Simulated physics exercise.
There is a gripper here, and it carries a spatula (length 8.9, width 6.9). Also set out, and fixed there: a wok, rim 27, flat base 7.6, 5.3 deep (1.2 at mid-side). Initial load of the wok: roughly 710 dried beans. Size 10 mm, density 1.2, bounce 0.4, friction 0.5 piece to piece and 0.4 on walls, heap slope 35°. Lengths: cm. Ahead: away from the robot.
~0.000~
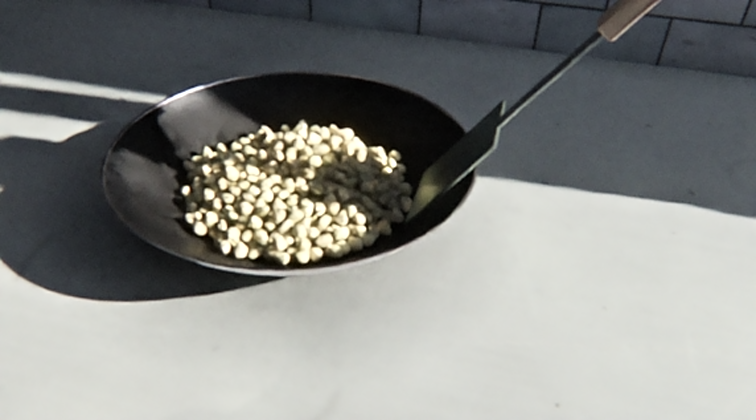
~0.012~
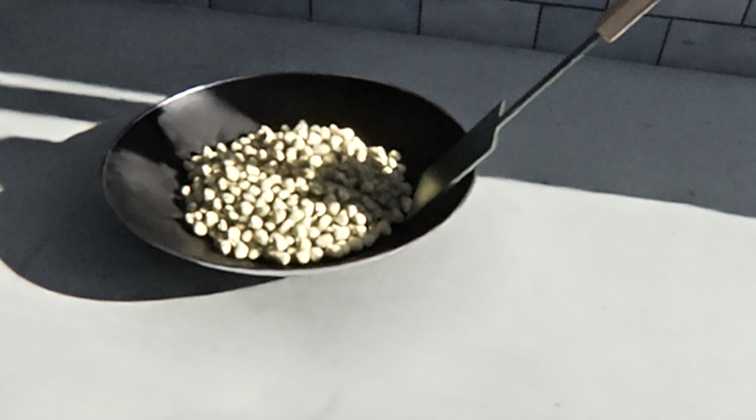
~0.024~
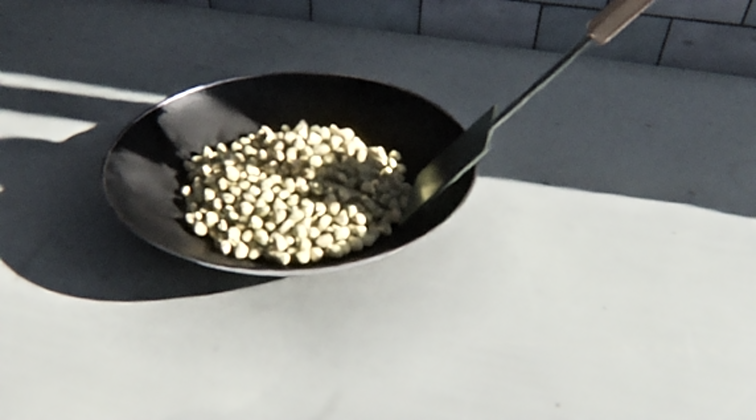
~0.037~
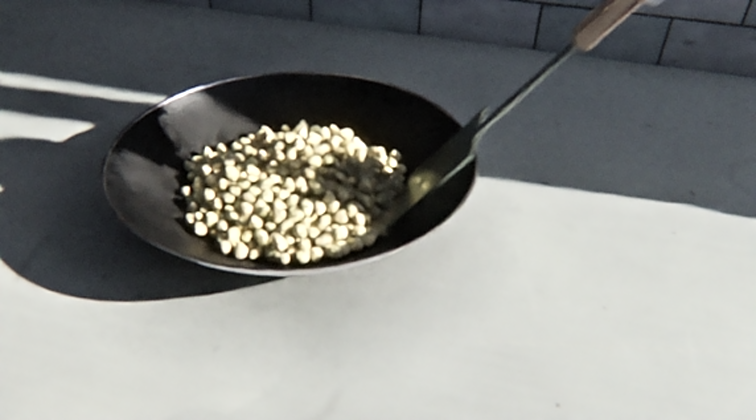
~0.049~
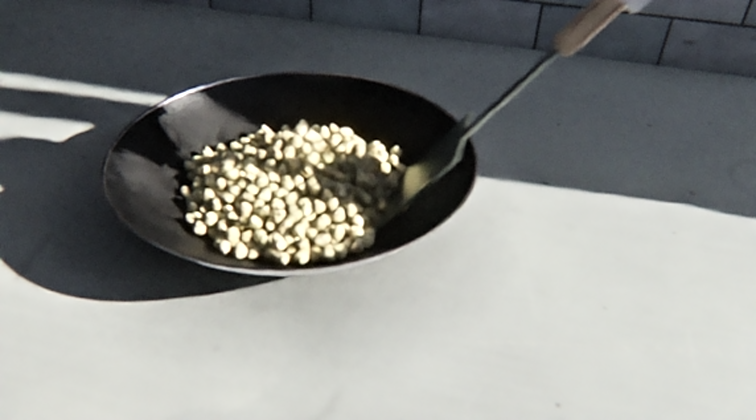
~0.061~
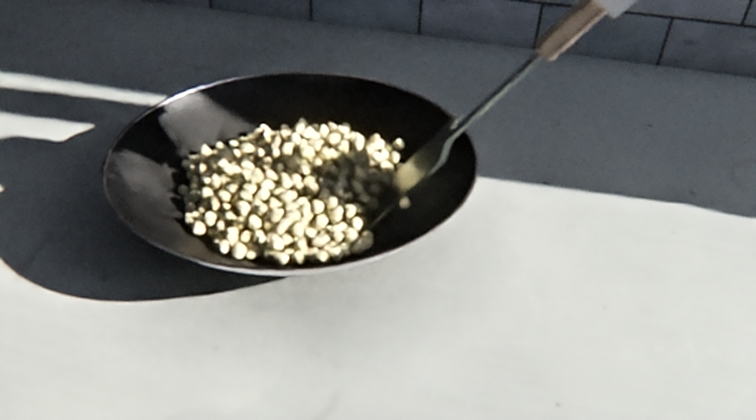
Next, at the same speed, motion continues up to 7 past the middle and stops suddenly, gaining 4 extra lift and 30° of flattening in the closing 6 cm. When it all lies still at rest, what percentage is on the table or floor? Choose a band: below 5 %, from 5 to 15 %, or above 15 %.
That share falls between 5 and 15 %.
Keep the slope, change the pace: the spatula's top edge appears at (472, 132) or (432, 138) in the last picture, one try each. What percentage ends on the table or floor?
Estimates: Near 0 %, near 20 %.
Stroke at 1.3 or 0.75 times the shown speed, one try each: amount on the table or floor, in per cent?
Near 20 and near 0 percent respectively.
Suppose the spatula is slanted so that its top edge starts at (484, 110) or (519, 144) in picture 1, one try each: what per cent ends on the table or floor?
Roughly 10% and 5%.
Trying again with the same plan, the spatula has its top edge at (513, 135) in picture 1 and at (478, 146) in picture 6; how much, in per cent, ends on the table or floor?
About 0 per cent.
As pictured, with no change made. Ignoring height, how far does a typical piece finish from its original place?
I'd guess close to 4 centimetres.
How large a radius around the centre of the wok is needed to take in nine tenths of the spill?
The distance is roughly 30 cm.
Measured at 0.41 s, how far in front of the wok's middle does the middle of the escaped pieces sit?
I'd put it at some 18 centimetres.
After 0.12 s, sloping 54°, highest piece 6 above the table; 710 in the wok.
After 0.18 s, sloping 44°, highest piece 8 above the table; 709 in the wok, 1 on the blade or in flight.
After 0.41 s, sloping 24°, highest piece 7 above the table; 660 in the wok, 41 on the table or floor, 9 on the blade or in flight.
After 1.46 s, sloping 24°, highest piece 6 above the table; 659 in the wok, 51 on the table or floor.
At rest, 659 in the wok, 51 on the table or floor. That is 7 % on the table or floor.
